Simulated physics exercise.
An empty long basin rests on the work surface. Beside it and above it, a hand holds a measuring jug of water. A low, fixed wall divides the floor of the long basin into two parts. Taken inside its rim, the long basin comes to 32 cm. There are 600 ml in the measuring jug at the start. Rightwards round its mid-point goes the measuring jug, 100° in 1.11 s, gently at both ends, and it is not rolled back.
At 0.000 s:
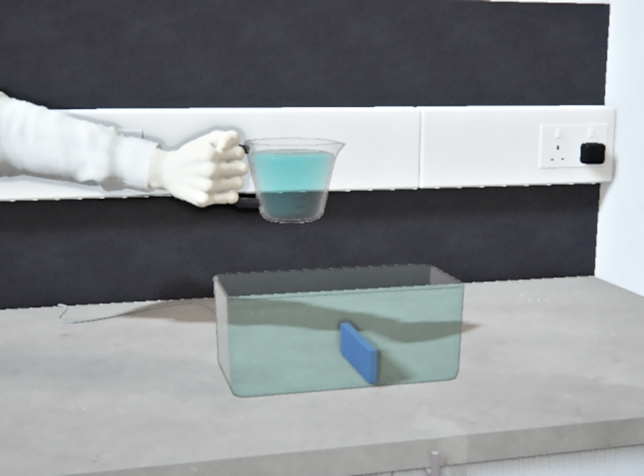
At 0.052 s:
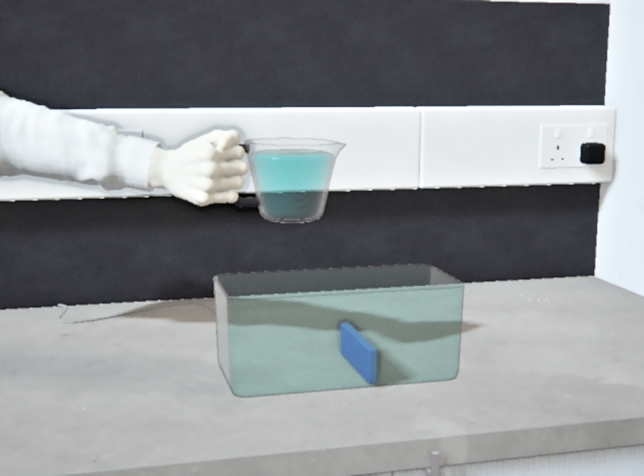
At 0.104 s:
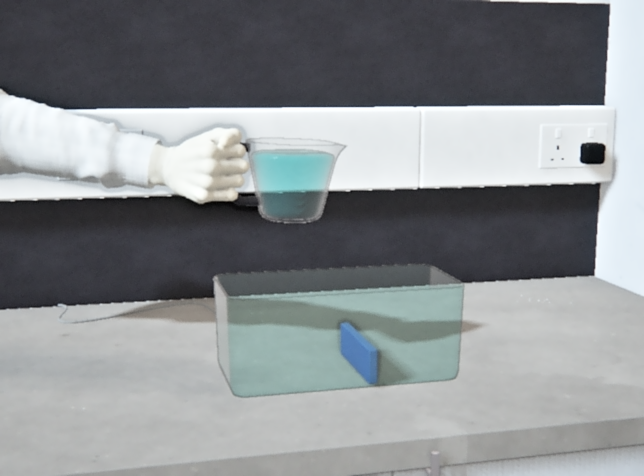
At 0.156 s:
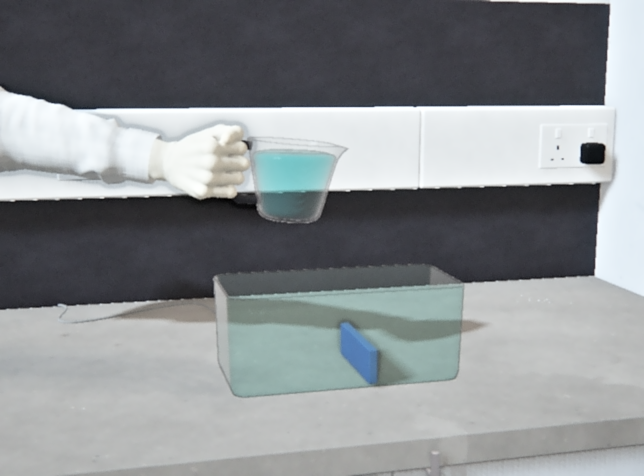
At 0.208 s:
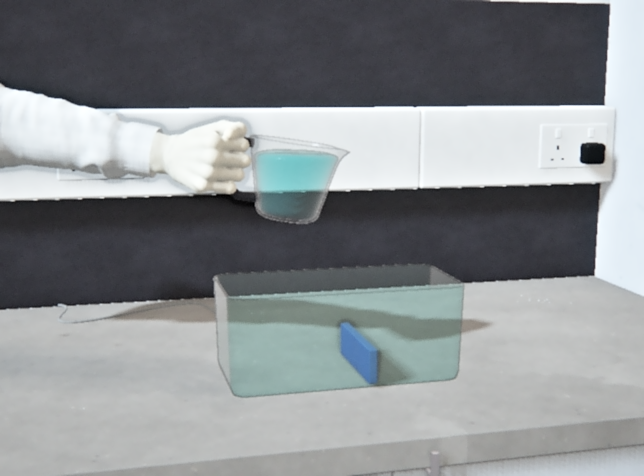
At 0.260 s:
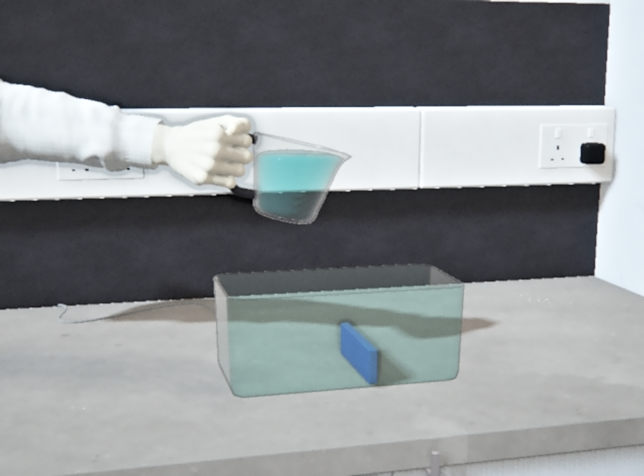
The clip opens on a white-sleeved, pale hand holding a clear measuring jug of blue-green water above a long, see-through basin with a blue piece showing through it, on a grey work surface. The jug barely moves at first, then the hand gently tilts it a little to the right.
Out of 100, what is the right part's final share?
About 92 out of 100.
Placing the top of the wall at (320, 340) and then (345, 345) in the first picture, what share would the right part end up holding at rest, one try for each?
95 per cent first, 90 per cent second.
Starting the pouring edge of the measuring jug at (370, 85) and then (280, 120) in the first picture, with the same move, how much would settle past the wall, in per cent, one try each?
Around 65 per cent first, around 5 per cent next.
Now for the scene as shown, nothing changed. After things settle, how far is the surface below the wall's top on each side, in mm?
It's around 46 mm on the left side and around 14 mm on the right side.
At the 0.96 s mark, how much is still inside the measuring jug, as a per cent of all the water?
Roughly 12 percent remains.
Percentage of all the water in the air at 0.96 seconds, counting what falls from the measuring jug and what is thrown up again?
Roughly 14 per cent.
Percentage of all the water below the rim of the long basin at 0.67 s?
12 %, more or less.
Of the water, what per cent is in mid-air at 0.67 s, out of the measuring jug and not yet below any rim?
Around 24 in a hundred.
Then, 0.67 s in, the tilt is 65° and 64 per cent is still to pour, 0 is left of the wall and 12 right of it.
Then, 0.96 s in, the tilt is 96° and 11 per cent is still to pour, 2 is left of the wall and 72 right of it.
Then, 1.27 s in, the tilt is 100° and 0 per cent is still to pour, 7 is left of the wall and 92 right of it.
Then, 1.61 s in, the tilt is 100° and 0 per cent is still to pour, 8 is left of the wall and 91 right of it.
Finally, 8 per cent lies left of the wall, 92 right of it and 0 outside.
